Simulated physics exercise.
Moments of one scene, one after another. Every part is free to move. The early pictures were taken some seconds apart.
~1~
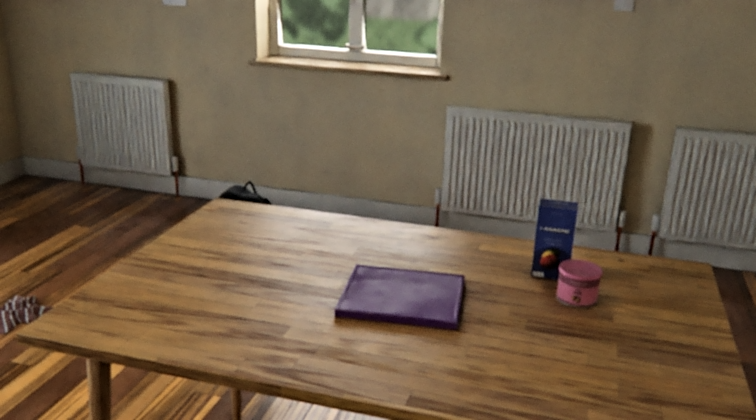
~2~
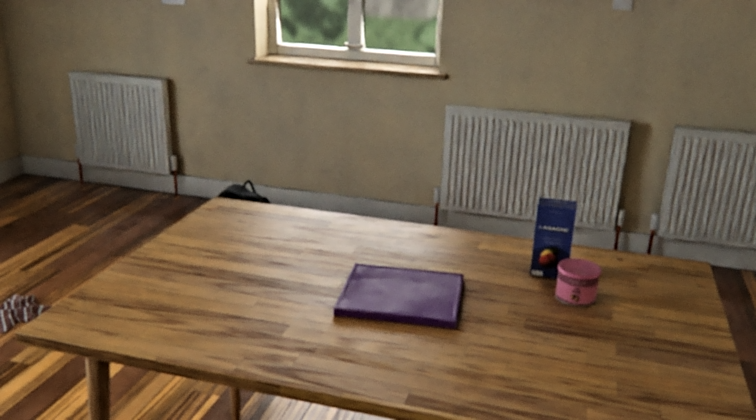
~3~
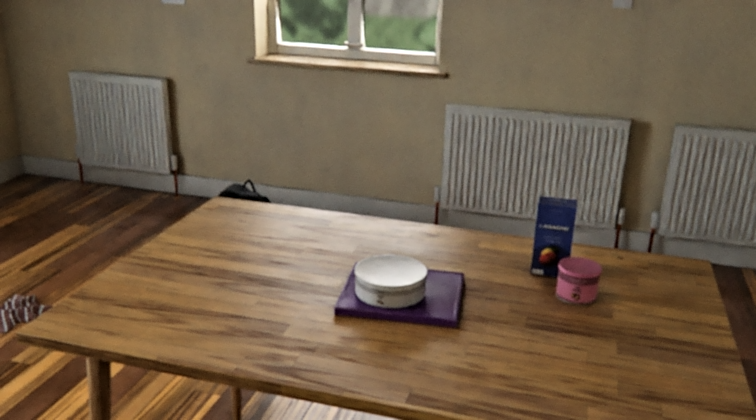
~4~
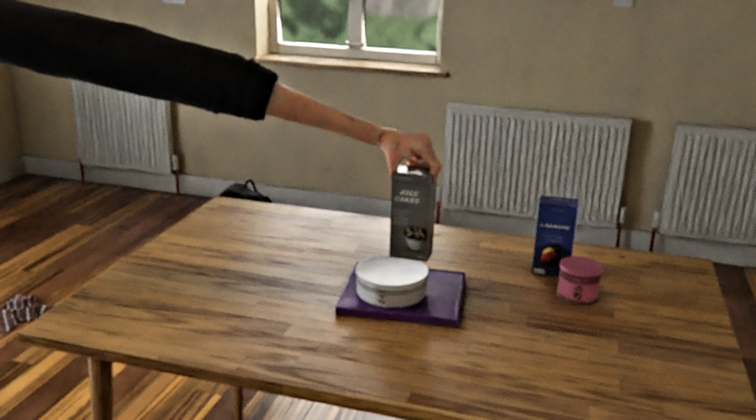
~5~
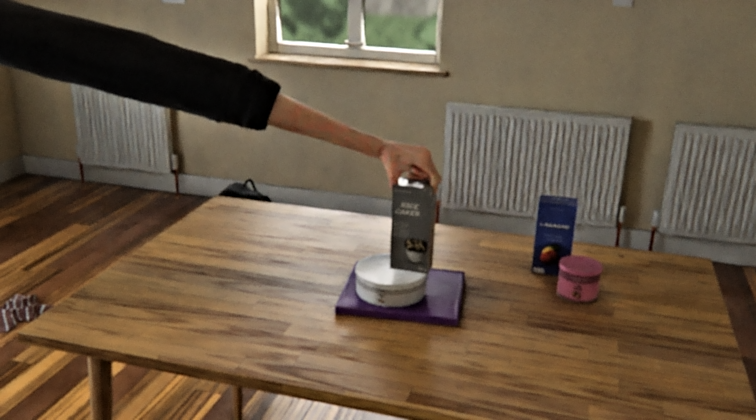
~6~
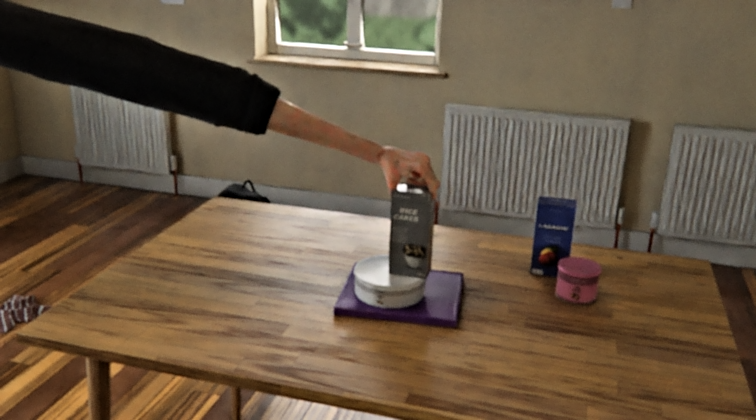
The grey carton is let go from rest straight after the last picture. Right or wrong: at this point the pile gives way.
Wrong, it holds.
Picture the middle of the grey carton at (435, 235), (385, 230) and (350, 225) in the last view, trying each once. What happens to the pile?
First, it gives way; second, it stays up; third, it gives way.
Then, 0.60 s after the last picture, nothing has stirred.
Then, 1.50 s after the last picture, grey carton resting near (412, 231).
At rest, all 5 in place. Seen from the same camera at the end, grey carton near (412, 231). The pile keeps its balance.
